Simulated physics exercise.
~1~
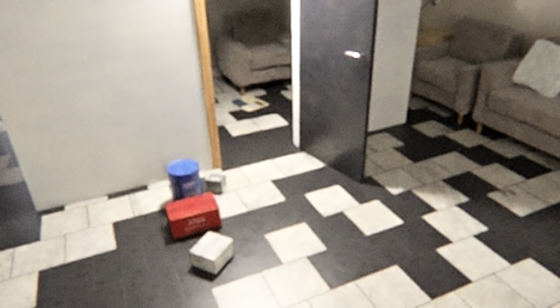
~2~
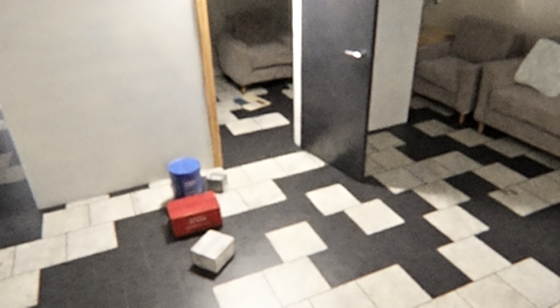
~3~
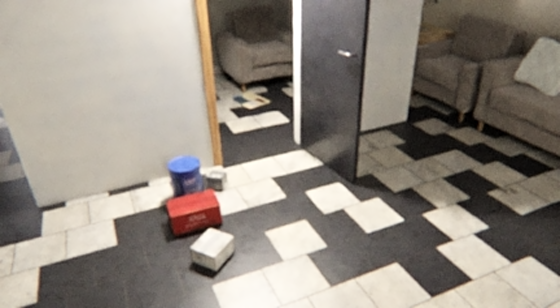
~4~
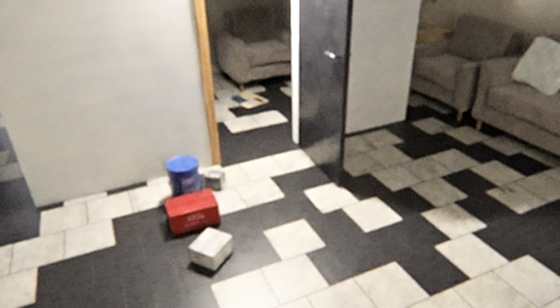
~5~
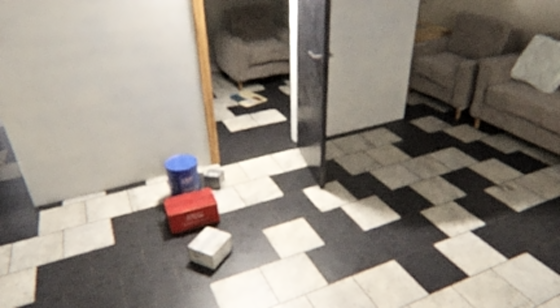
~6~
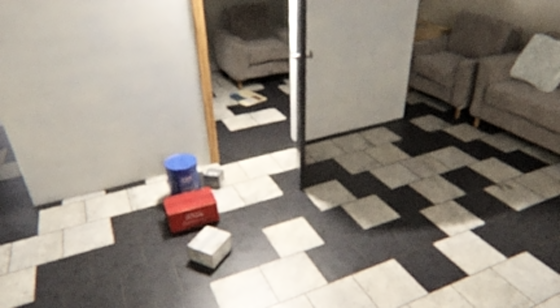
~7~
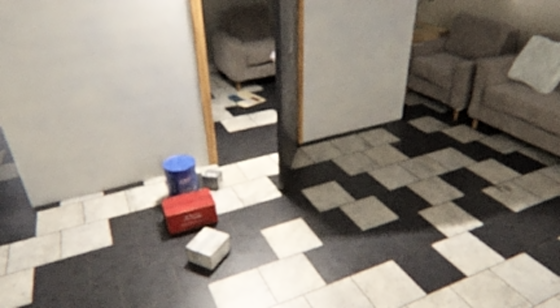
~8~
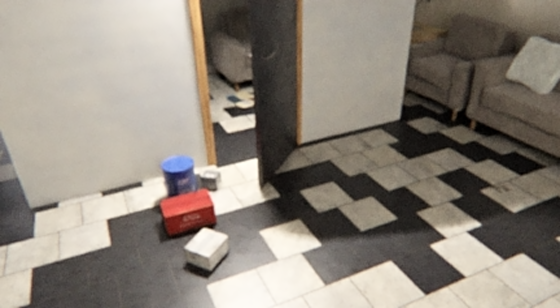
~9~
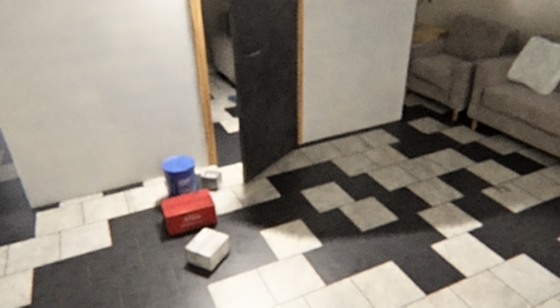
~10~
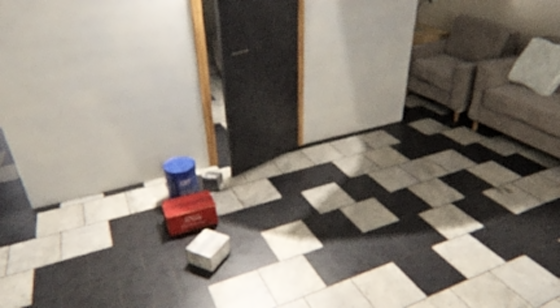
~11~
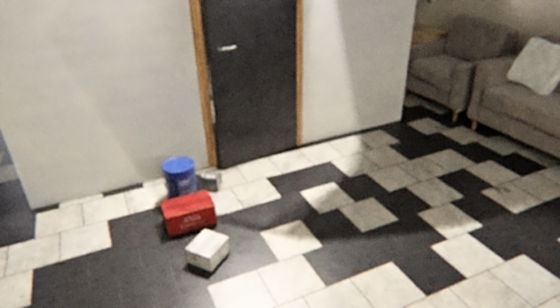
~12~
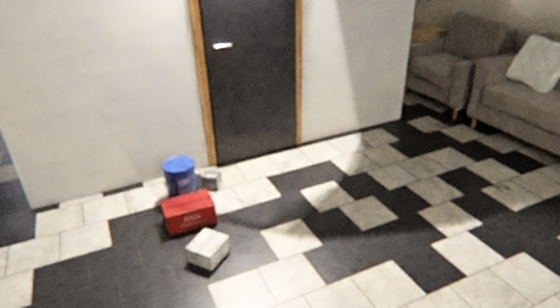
A dark door with a pale handle stands wide open in a white wall, seen from slightly above by a gently swaying camera in a room with a black and white tiled floor. A blue pail, a small grey box, a red box and a white parcel sit on the floor left of the doorway, and grey sofas stand at the right. The door swings steadily leftward, passes edge-on to the view, and narrows the gap to the room beyond. It ends shut in its wooden frame, with the four objects still in place.
